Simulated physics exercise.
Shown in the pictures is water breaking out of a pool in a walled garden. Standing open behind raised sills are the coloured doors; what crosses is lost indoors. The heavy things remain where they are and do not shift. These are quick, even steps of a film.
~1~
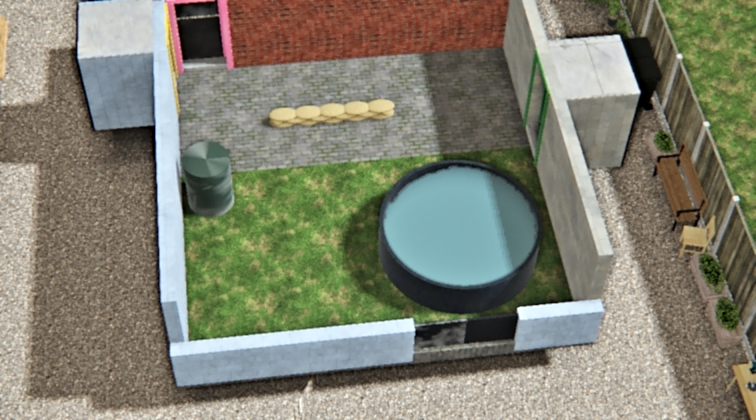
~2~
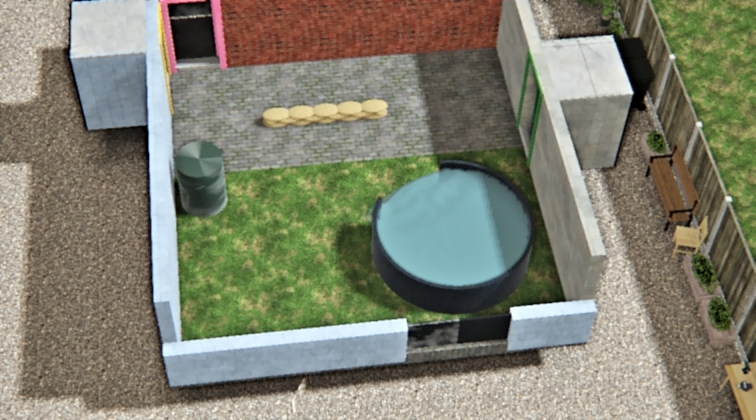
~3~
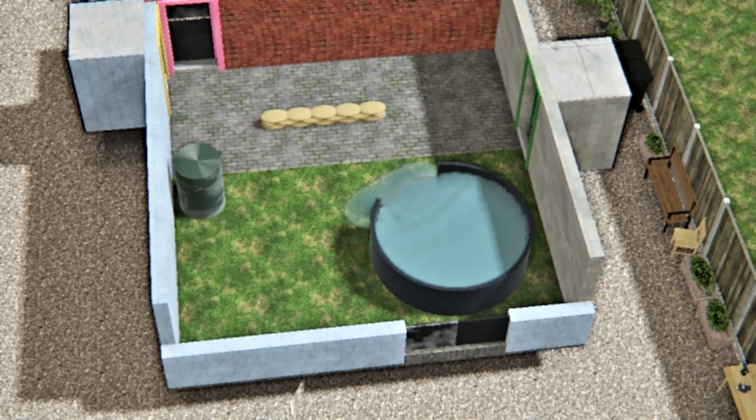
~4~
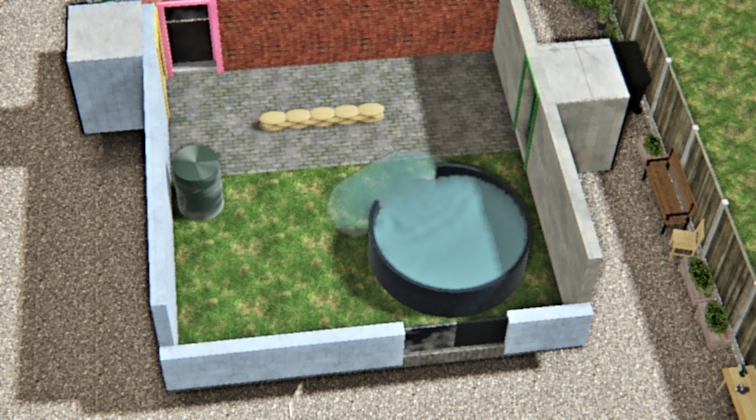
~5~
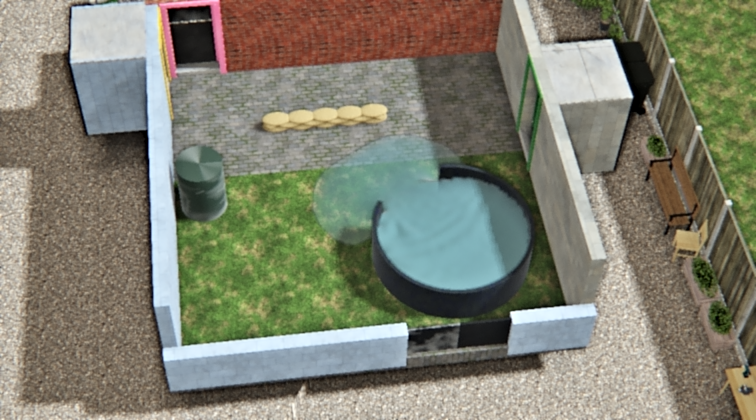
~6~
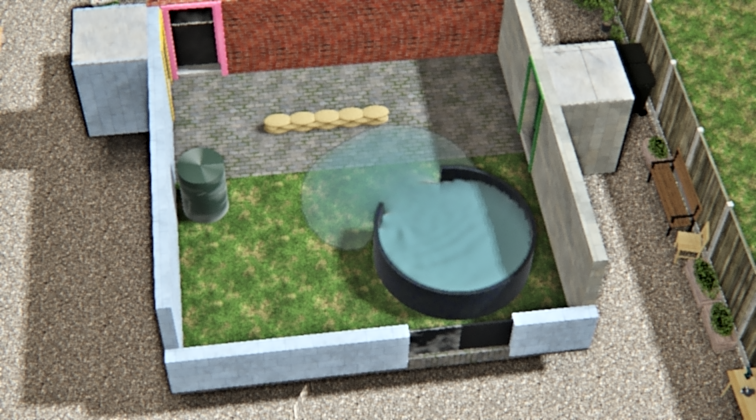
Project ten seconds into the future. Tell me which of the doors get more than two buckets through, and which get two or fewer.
The pink door surpasses two buckets; the green door does not surpass two buckets; the yellow door does not surpass two buckets.
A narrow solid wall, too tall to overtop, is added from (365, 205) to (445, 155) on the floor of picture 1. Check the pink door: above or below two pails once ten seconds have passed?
The pink door falls short.
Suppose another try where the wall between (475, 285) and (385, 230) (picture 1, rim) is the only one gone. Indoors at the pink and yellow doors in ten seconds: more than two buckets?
Outcome: Pink door remains short; yellow door remains short.
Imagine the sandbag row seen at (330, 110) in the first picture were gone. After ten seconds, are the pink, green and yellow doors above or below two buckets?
The pink door exceeds the mark, the green door falls short, and the yellow door exceeds the mark.
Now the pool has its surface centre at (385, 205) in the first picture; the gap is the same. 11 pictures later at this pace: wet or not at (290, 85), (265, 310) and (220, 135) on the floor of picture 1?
Soaked, spared, soaked.
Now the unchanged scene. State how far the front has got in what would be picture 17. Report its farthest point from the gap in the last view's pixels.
Point: (173, 108) in the last picture's pixels.
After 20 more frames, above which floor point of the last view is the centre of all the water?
The water's middle lies around (375, 191).
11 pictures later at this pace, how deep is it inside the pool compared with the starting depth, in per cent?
I'd put it close to 58 percent.
A moment on, water covers 30 % of the floor; the pink door not reached, the green door not reached, the yellow door not reached.
Next, water covers 50 % of the floor; the pink door not reached, the green door not reached, the yellow door not reached.
Then, water covers 60 % of the floor; the pink door under two buckets in, the green door not reached, the yellow door wet at the sill, nothing in.
Later, water covers 85 % of the floor; the pink door far over two buckets in, the green door wet at the sill, nothing in, the yellow door wet at the sill, nothing in.
In the end, water covers 95 % of the floor; the pink door far over two buckets in, the green door wet at the sill, nothing in, the yellow door wet at the sill, nothing in.
